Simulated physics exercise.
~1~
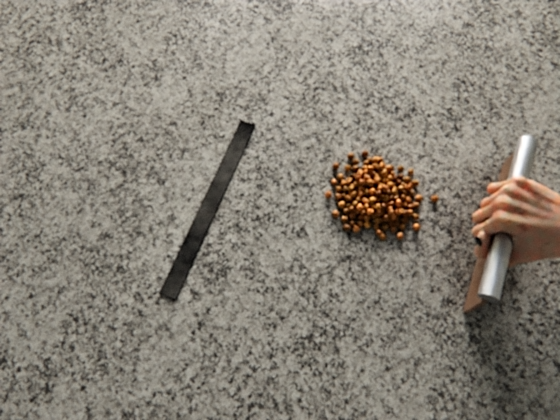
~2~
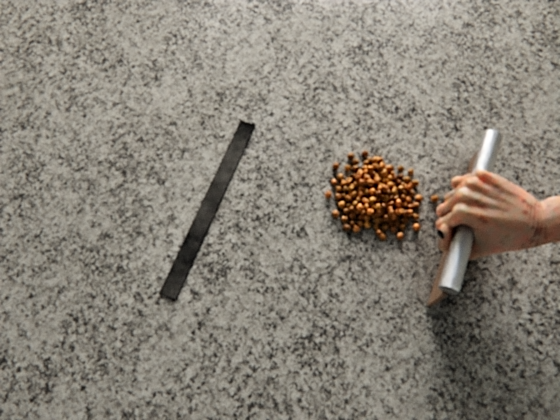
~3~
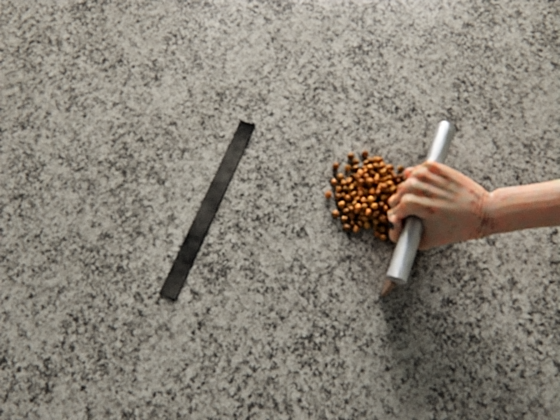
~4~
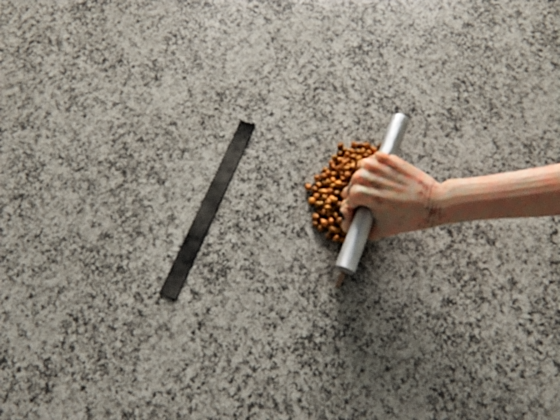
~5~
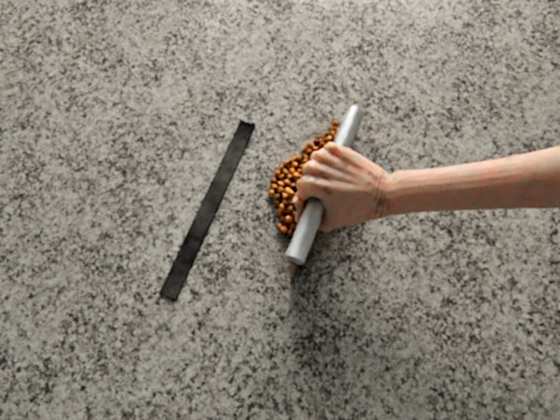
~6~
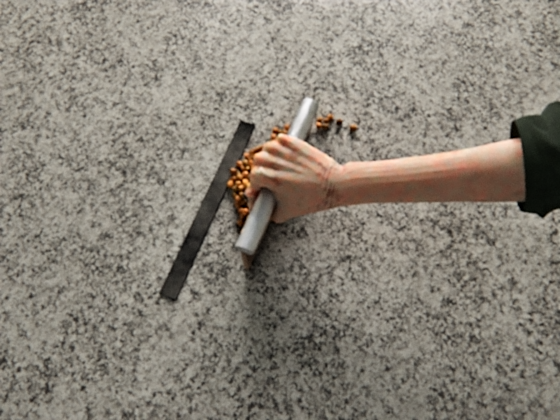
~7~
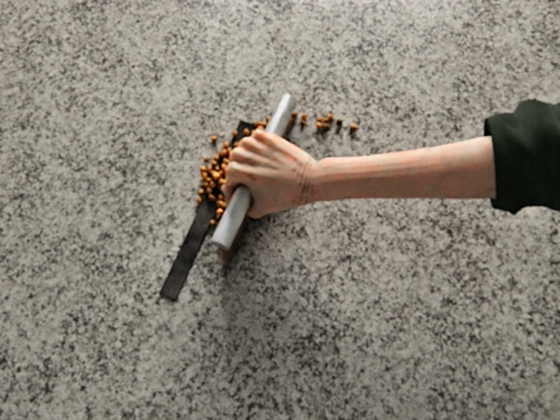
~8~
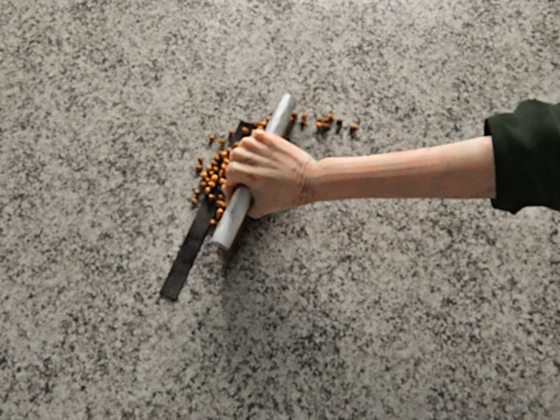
A hand gripping a slanted metal scraper pushed a pile of small orange-brown roasted chickpeas left across a speckled surface toward a black strip, leaving a few behind, then stopped with some pieces on the strip's upper part and others scattered around it.
